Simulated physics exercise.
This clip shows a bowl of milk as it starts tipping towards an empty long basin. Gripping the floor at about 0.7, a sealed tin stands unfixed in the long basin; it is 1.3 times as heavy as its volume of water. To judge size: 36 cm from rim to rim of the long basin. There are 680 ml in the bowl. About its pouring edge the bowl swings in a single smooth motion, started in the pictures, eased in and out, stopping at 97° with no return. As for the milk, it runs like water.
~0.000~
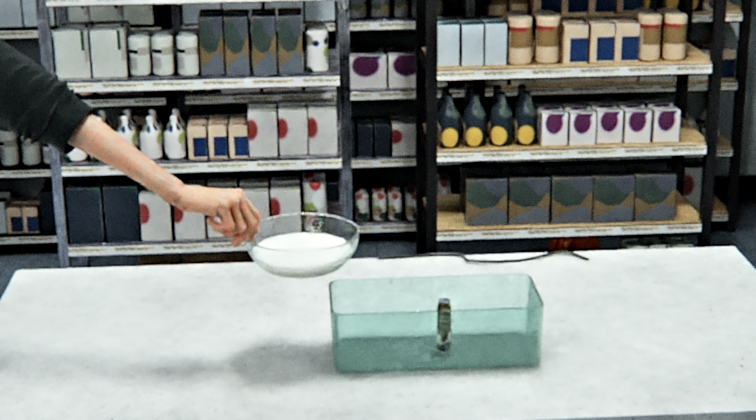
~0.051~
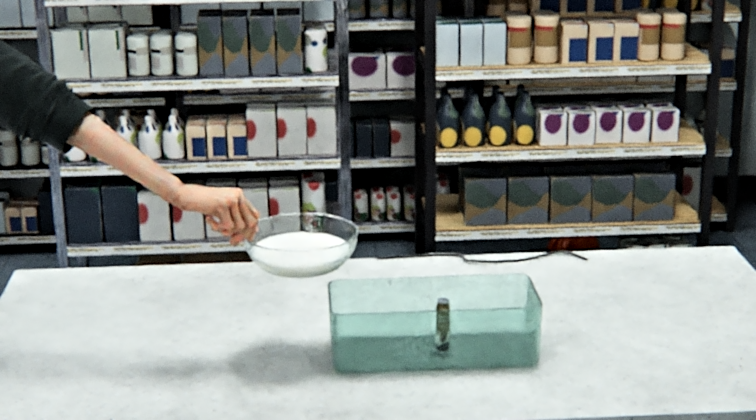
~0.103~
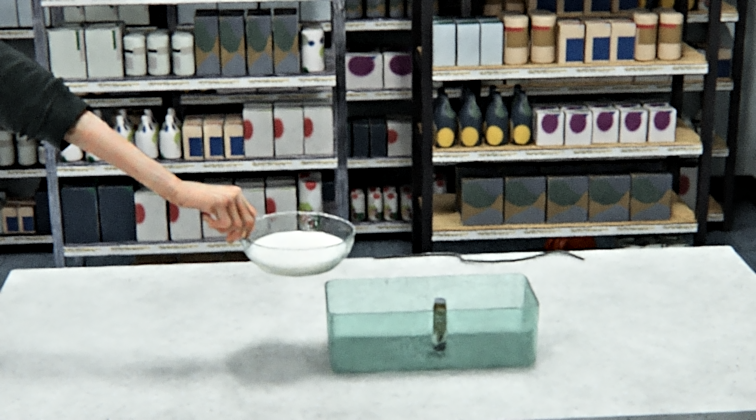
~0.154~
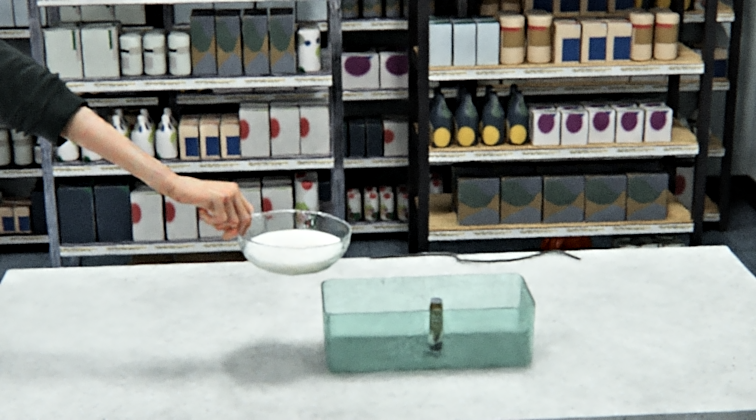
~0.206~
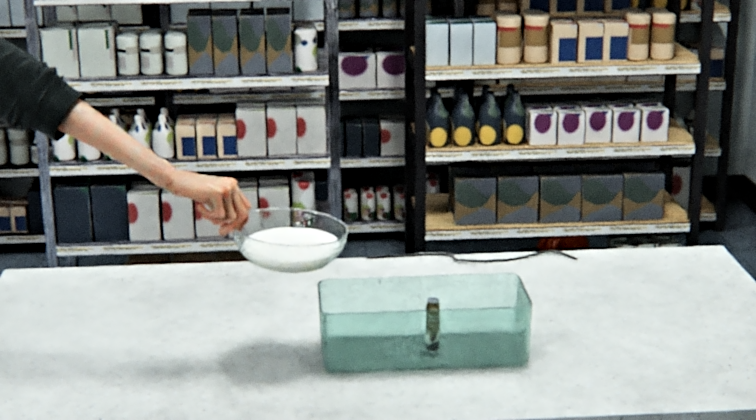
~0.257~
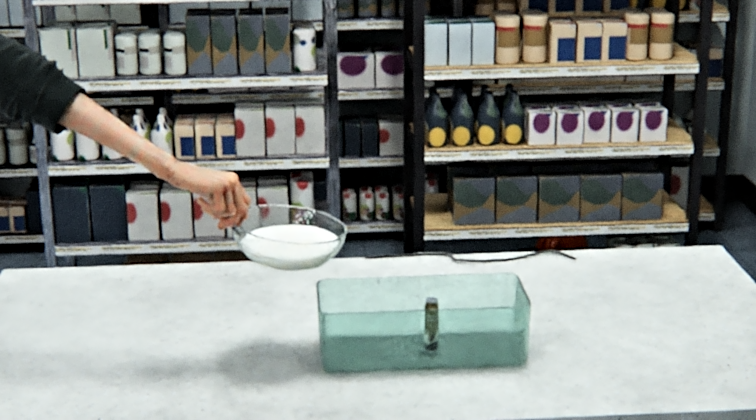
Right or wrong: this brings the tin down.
Wrong, the tin stays up.
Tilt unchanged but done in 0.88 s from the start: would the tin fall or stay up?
Well, the tin simply tips.
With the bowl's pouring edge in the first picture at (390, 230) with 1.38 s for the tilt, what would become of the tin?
Then the tin remains standing.
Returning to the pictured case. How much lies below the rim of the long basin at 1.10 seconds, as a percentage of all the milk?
Around 78 in a hundred.
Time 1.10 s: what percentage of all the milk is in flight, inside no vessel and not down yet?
Close to 18 %.
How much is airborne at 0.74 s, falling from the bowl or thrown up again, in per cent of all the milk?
Near 32 per cent at that time.
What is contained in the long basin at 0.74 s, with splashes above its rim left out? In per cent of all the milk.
I'd put it near 5 percent.
After 0.74 s the tilt is 54° and 63 per cent is still to pour; the tin stands where it began.
After 1.10 s the tilt is 88° and 4 per cent is still to pour; the tin stands where it began.
After 1.47 s the tilt is 97° and 0 per cent is still to pour; the tin stands where it began.
After 1.88 s the tilt is 97° and 0 per cent is still to pour; the tin stands where it began.
In the end the tin stands where it began.
